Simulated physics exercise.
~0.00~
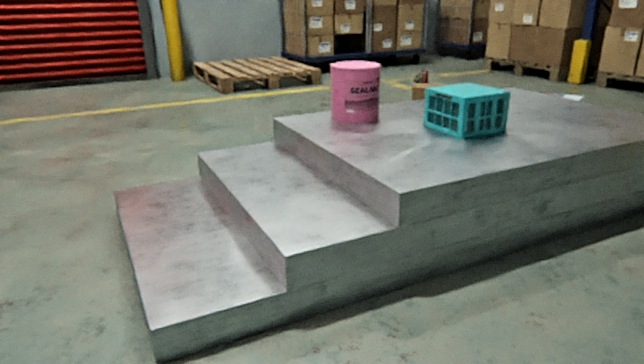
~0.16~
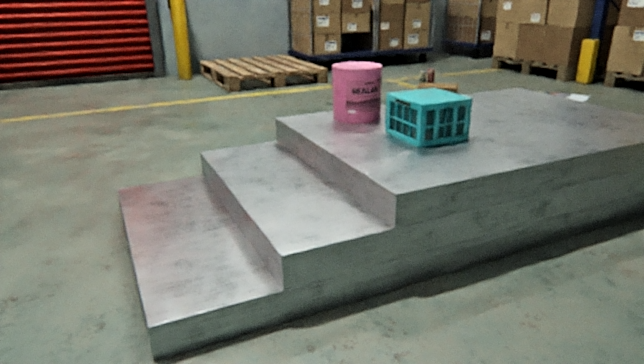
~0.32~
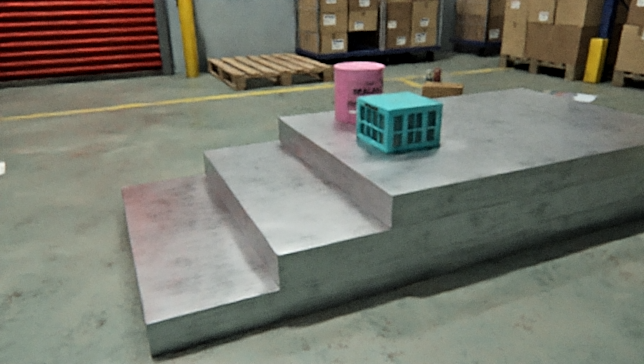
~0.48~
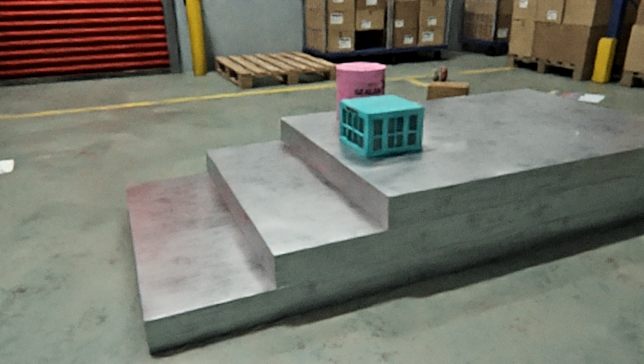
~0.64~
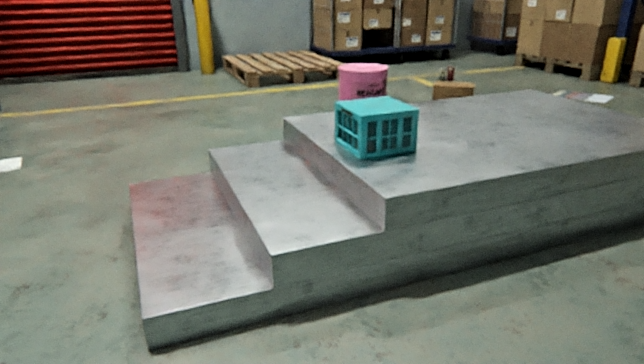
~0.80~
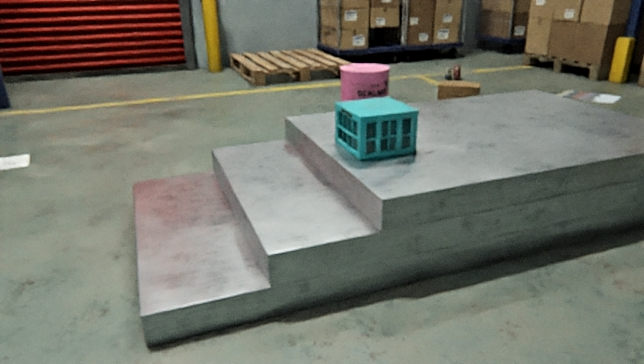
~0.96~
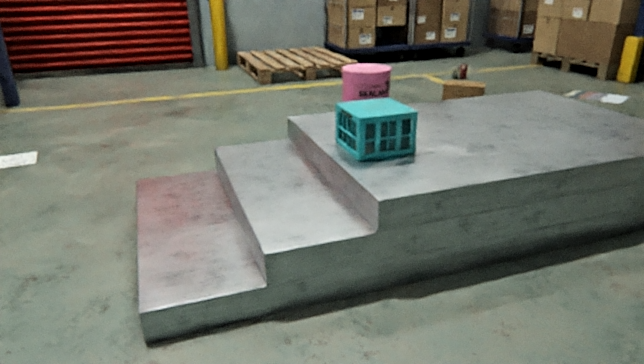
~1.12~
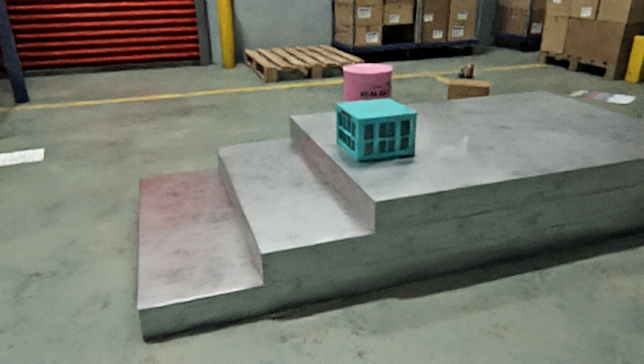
To begin with, a pink pail and a turquoise crate sit on the top of a low grey platform with steps at its left end, in a warehouse with pallets and stacked boxes behind. The crate slides left across the top surface, passing in front of the pail and heading toward the steps. It gradually slows as it nears the edge, while the pail keeps its place and the view drifts slightly sideways. The crate then stops short of the first step down. It ends resting upright on the top level, with the pail standing just behind it.
